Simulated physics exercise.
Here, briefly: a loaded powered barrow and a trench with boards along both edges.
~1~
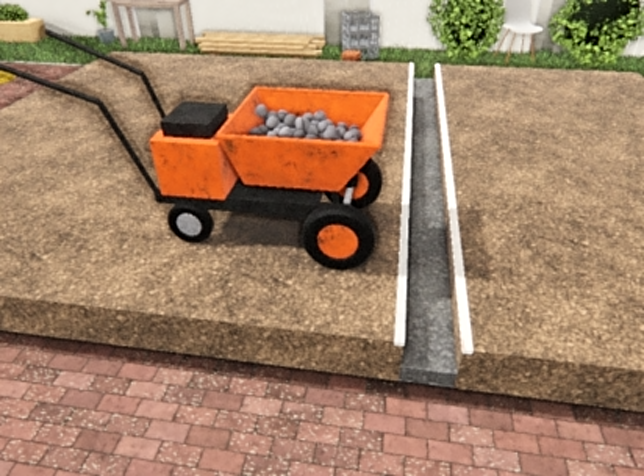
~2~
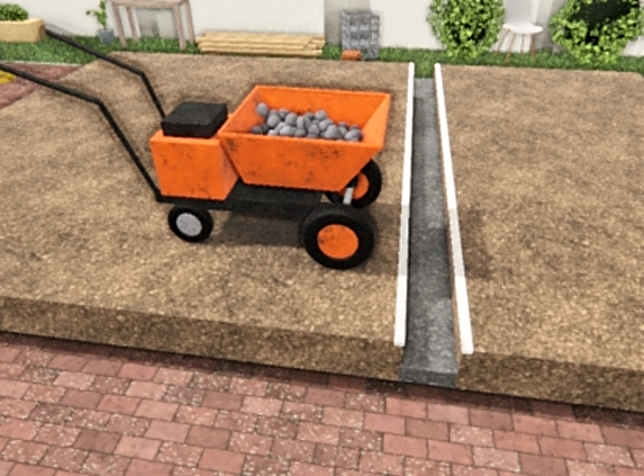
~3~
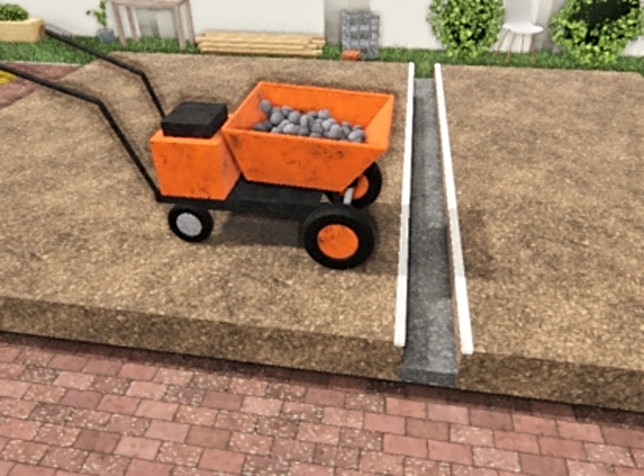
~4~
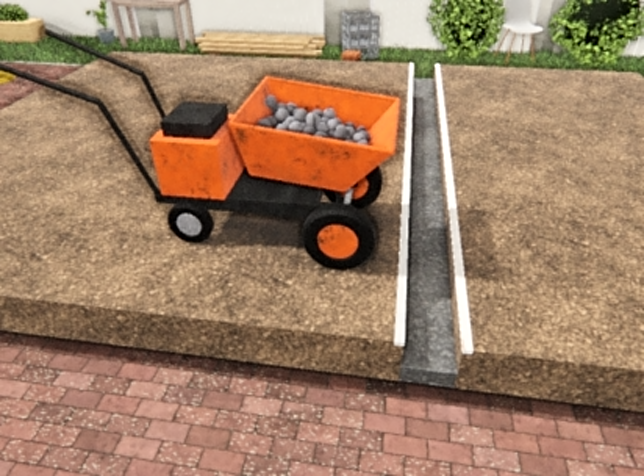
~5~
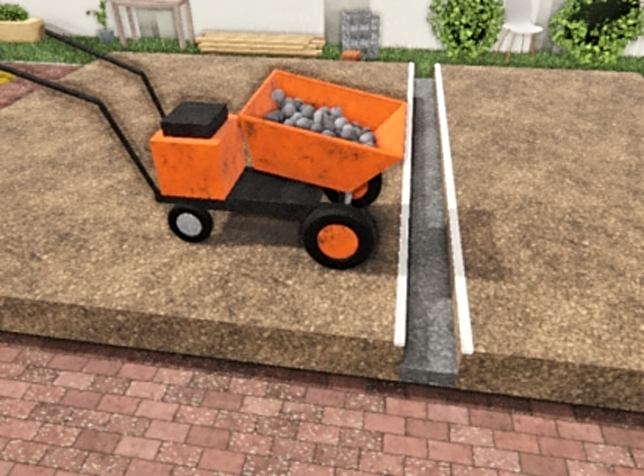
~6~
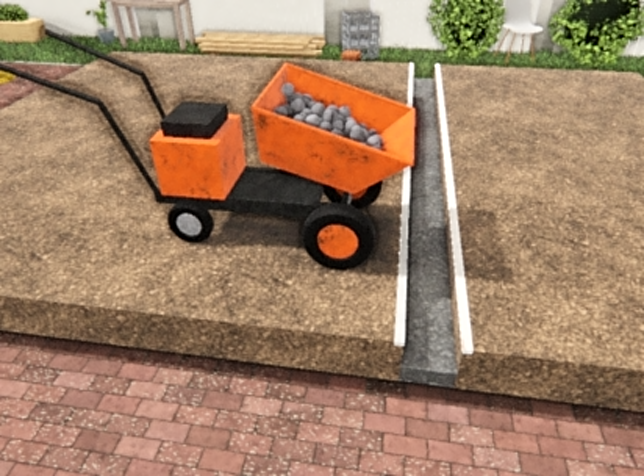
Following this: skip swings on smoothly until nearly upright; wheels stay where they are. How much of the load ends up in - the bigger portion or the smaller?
The smaller portion ends up in.
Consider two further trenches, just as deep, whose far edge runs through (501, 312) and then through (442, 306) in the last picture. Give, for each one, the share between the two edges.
First try: About 90 %; second try: About 0 %.
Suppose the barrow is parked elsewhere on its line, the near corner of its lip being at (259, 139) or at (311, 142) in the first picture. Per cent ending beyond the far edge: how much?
About 0 % and 0 %.
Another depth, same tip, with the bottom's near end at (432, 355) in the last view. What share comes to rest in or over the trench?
I'd put it at about 20 in a hundred.
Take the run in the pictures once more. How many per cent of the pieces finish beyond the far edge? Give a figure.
About 65 %.
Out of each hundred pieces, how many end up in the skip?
It works out near 10 percent.
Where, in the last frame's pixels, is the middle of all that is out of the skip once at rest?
Near pixel (473, 243).
Soon after the last picture, skip tipped steeply; all in the skip.
A little later, skip tipped steeply; nearly all in the skip; a stray few in or heaped over the trench; a small part beyond it.
Later still, skip tipped right over; about a quarter in the skip; a small part in or heaped over the trench; about two thirds beyond it.
By the end, skip tipped right over; a small part in the skip; about a quarter in or heaped over the trench; about two thirds beyond it.
